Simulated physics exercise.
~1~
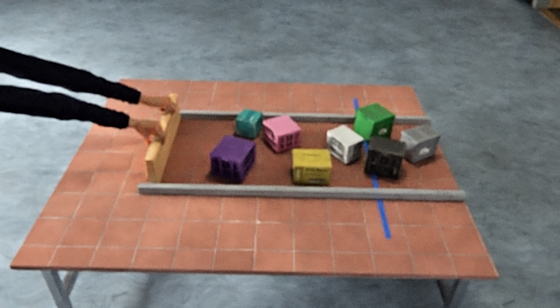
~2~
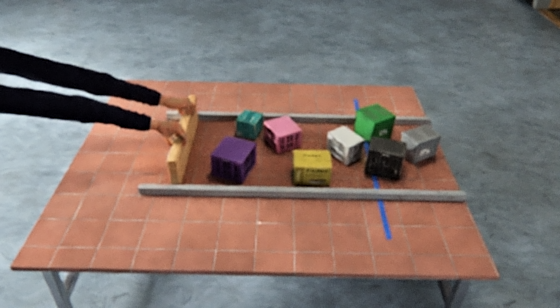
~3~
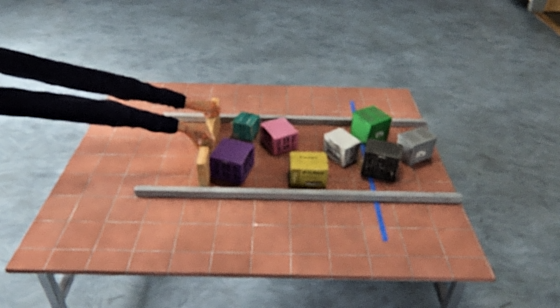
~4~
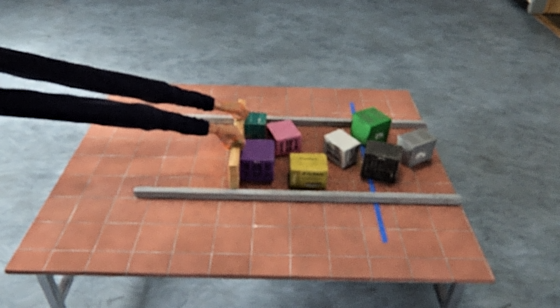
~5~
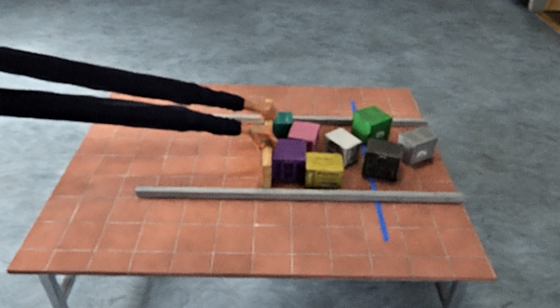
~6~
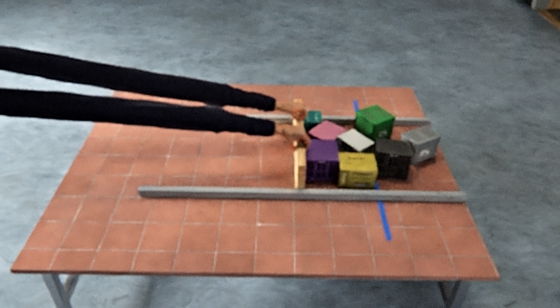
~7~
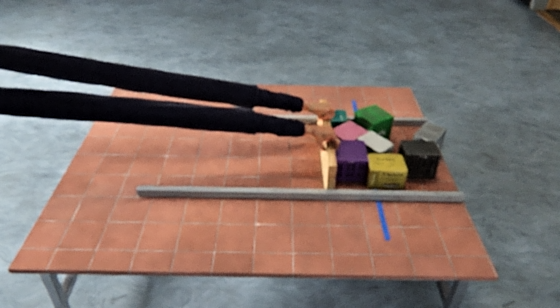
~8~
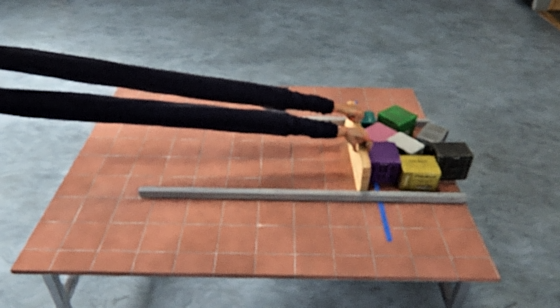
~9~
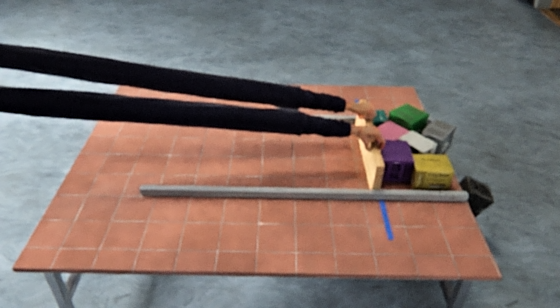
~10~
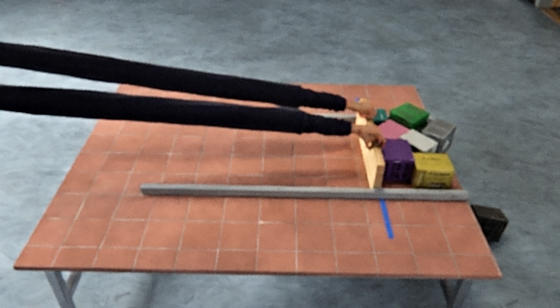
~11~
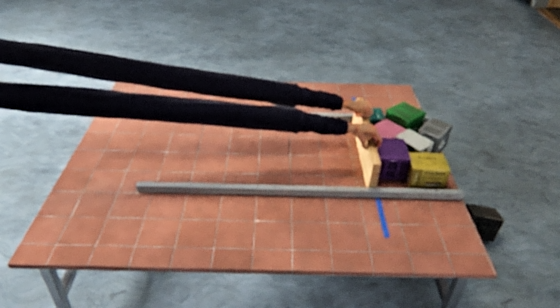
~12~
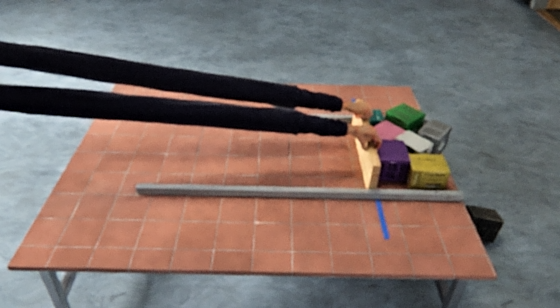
In the video, two hands push an upright wooden plank rightward across a tiled table between two rails, gathering a cluster of colourful boxes toward the right edge. The plank stops near the blue tape, and a black box falls off while the others stay on the table.
